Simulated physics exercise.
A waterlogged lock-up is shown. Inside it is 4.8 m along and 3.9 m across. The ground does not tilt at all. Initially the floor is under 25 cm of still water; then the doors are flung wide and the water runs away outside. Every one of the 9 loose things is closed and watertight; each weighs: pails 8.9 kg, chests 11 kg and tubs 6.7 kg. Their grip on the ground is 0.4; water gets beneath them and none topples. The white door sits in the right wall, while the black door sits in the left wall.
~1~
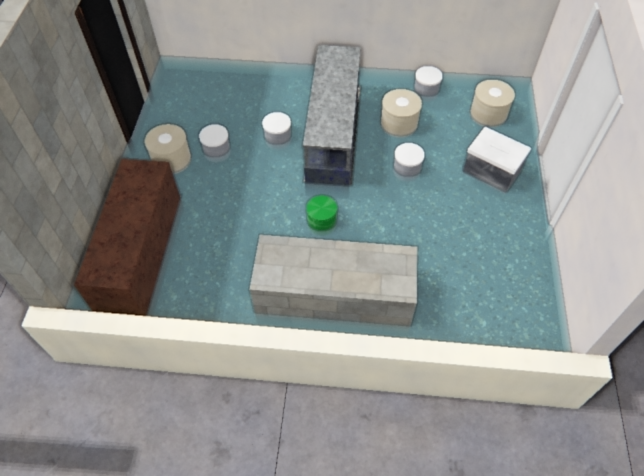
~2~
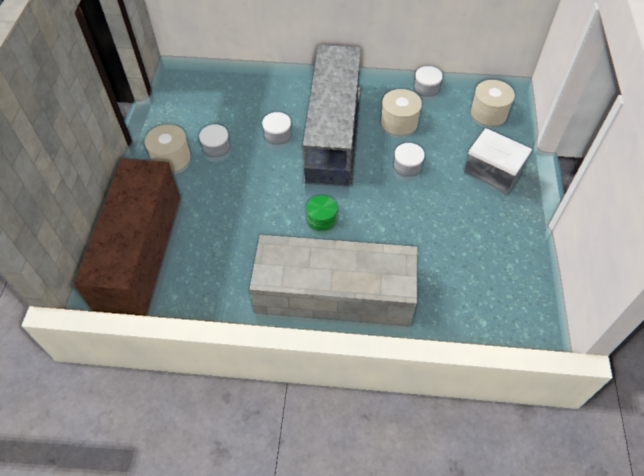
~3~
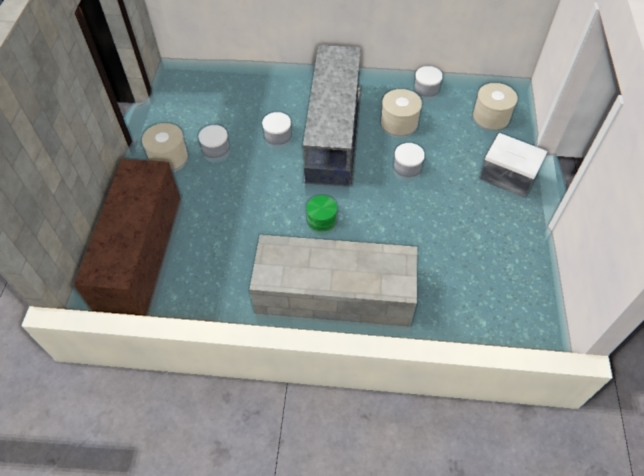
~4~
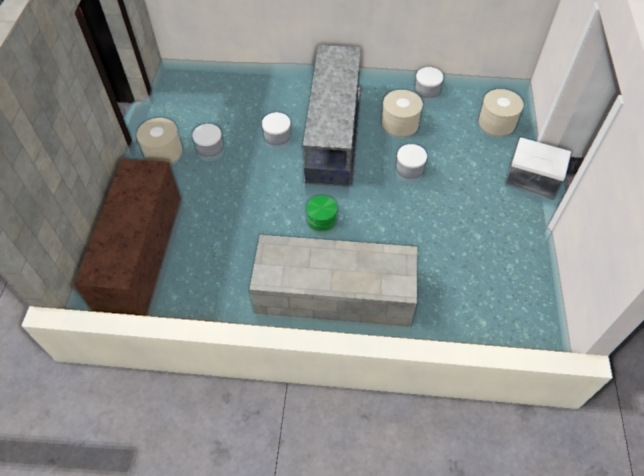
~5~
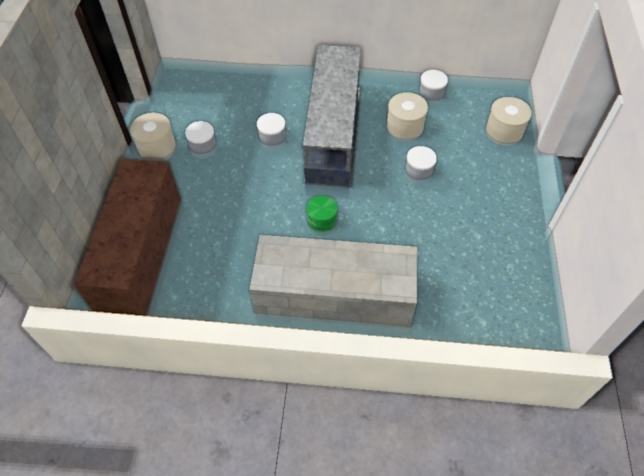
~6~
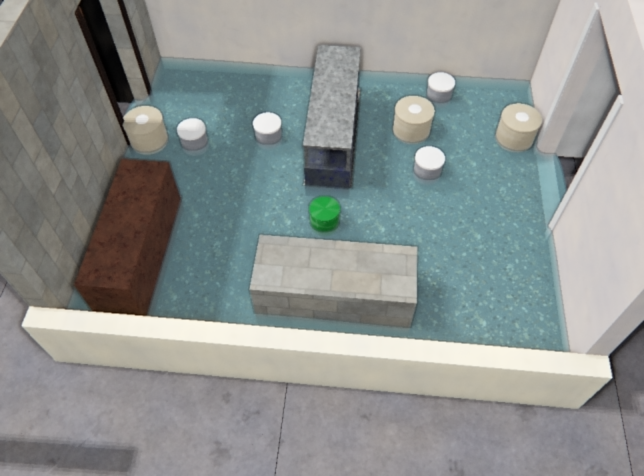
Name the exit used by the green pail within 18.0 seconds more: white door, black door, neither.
Green pail: Neither.
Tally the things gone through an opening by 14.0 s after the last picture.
I count 7 of them.
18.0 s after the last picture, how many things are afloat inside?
Answer: 0.
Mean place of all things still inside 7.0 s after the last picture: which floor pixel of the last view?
I'd say about (400, 156) in the last view.
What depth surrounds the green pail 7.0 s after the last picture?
I'd say around 13 cm.
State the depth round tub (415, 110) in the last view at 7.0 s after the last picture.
Around 13 centimetres.
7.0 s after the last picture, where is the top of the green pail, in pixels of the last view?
Roughly at (411, 208).
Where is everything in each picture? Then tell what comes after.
In the first picture, the green pail at (322, 208), afloat; 25 cm deep round most things; 0 of 9 have shifted.
In the second picture, the green pail at (322, 208) floats; about 3960 L in view; 0 of 9 have shifted.
In the third picture, the green pail at (322, 208) floats; about 3860 L in view; 2 of 9 have shifted.
In the fourth picture, the green pail at (322, 208), afloat; about 3740 L in view; 4 of 9 have shifted.
In the fifth picture, the green pail at (322, 208), afloat; about 3630 L in view; 8 of 9 have shifted.
In the sixth picture, the green pail at (325, 208) floats, 3 cm from its start; 21 cm deep round most things; 8 of 9 have shifted.
Then, 2.0 s after the last picture the green pail is near (349, 204), 0.3 m from its start, afloat; 3 of 9 are out; 6 afloat.
Then, 7.0 s after the last picture the green pail is near (411, 208), 0.9 m from its start, afloat; 5 of 9 are out; 4 afloat.
Then, 14.0 s after the last picture the green pail is near (449, 189), 1.4 m from its start, aground; 7 of 9 are out; 0 afloat.
Then, 18.0 s after the last picture the green pail is near (449, 189), 1.4 m from its start, aground; 7 of 9 are out; 0 afloat.
